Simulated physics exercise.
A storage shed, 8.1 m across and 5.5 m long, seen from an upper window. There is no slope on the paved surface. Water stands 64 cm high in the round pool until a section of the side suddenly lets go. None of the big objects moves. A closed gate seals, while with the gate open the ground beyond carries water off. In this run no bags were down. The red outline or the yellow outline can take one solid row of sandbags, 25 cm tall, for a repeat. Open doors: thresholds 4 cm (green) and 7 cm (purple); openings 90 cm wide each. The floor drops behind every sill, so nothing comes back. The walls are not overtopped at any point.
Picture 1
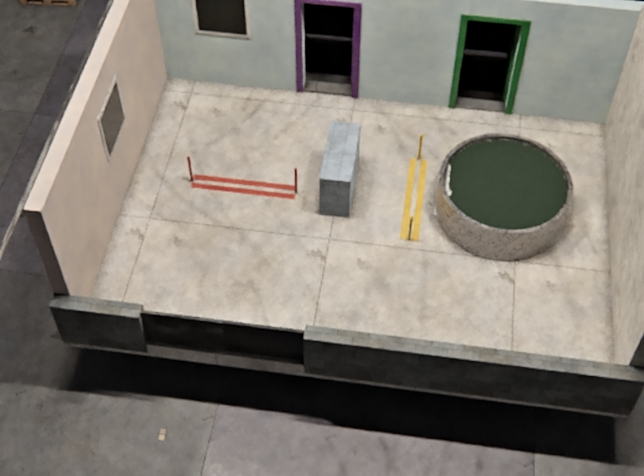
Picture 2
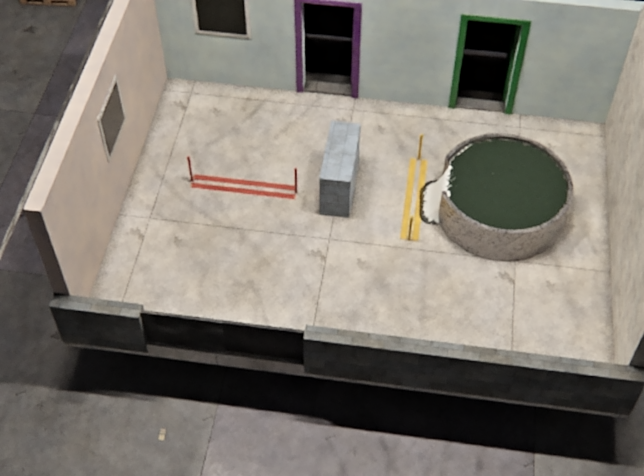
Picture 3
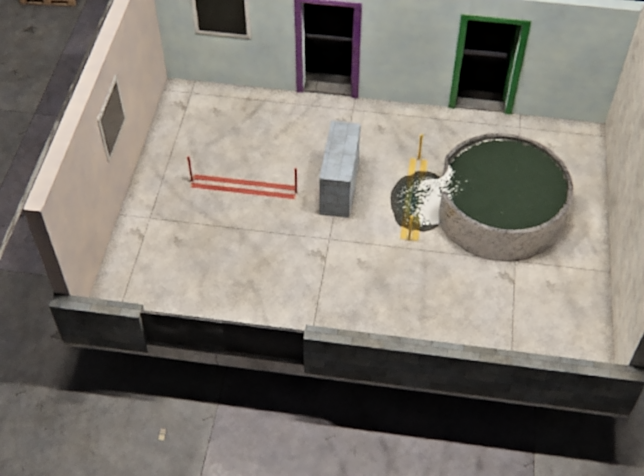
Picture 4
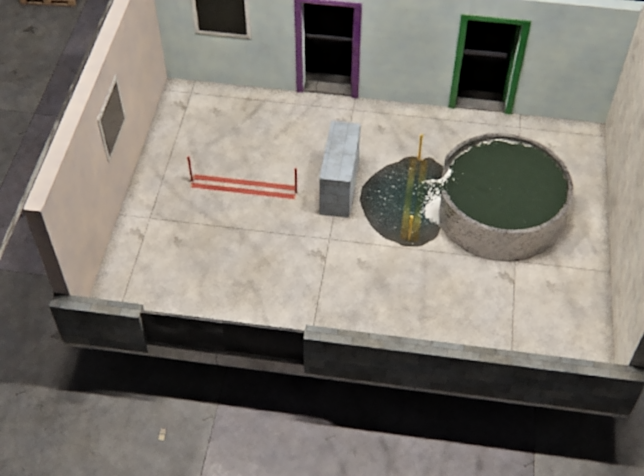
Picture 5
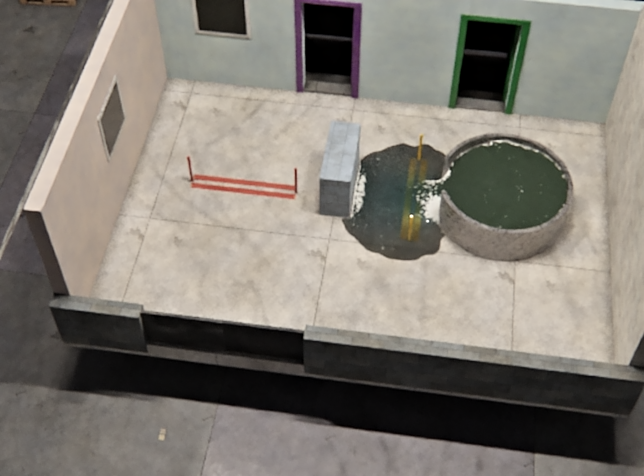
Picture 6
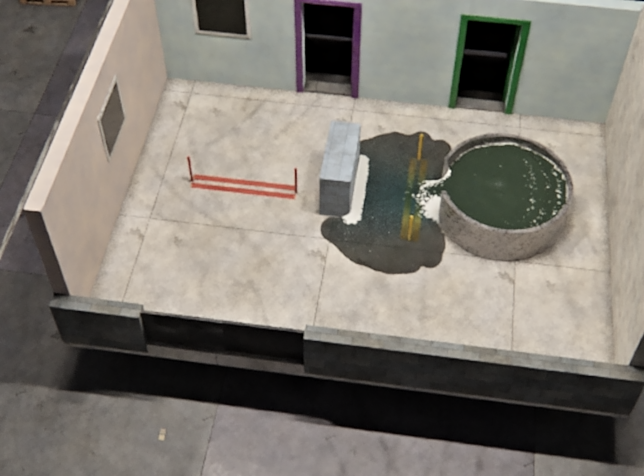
Dark green water poured out of the left side of a round stone pool, spread across the yellow outline on the pale floor, then reached the grey block and widened along its near end.
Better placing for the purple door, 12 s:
Yellow mark.
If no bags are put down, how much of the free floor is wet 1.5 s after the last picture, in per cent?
Something near 30 per cent.
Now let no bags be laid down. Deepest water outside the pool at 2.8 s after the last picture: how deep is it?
Roughly 24 centimetres.
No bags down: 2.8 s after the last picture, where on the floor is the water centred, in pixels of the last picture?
I'd put it around (409, 210).
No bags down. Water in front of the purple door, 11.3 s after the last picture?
Close to 6.5 cm of depth.
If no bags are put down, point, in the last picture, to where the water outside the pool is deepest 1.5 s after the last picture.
Near (363, 200).
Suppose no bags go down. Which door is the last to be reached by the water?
That's the green door, I'd say.
Then, 0.7 s after the last picture water covers 15 % of the floor and is deepest (36 cm) near (363, 200) in the run without bags; in at the purple door, 0 L with no bags, 0 L with the row on red, 0 L on yellow.
Then, 1.5 s after the last picture water covers 30 % of the floor and is deepest (30 cm) near (363, 200) in the run without bags; in at the purple door, 13 L with no bags, 15 L with the row on red, 0 L on yellow.
Then, 2.8 s after the last picture water covers 45 % of the floor and is deepest (24 cm) near (363, 200) in the run without bags; in at the purple door, 36 L with no bags, 38 L with the row on red, 2 L on yellow.
Then, 6.3 s after the last picture water covers 80 % of the floor and is deepest (12 cm) near (363, 200) in the run without bags; in at the purple door, 50 L with no bags, 53 L with the row on red, 3 L on yellow.
Then, 11.3 s after the last picture water covers 100 % of the floor and is deepest (7 cm) near (309, 202) in the run without bags; in at the purple door, 51 L with no bags, 53 L with the row on red, 3 L on yellow.
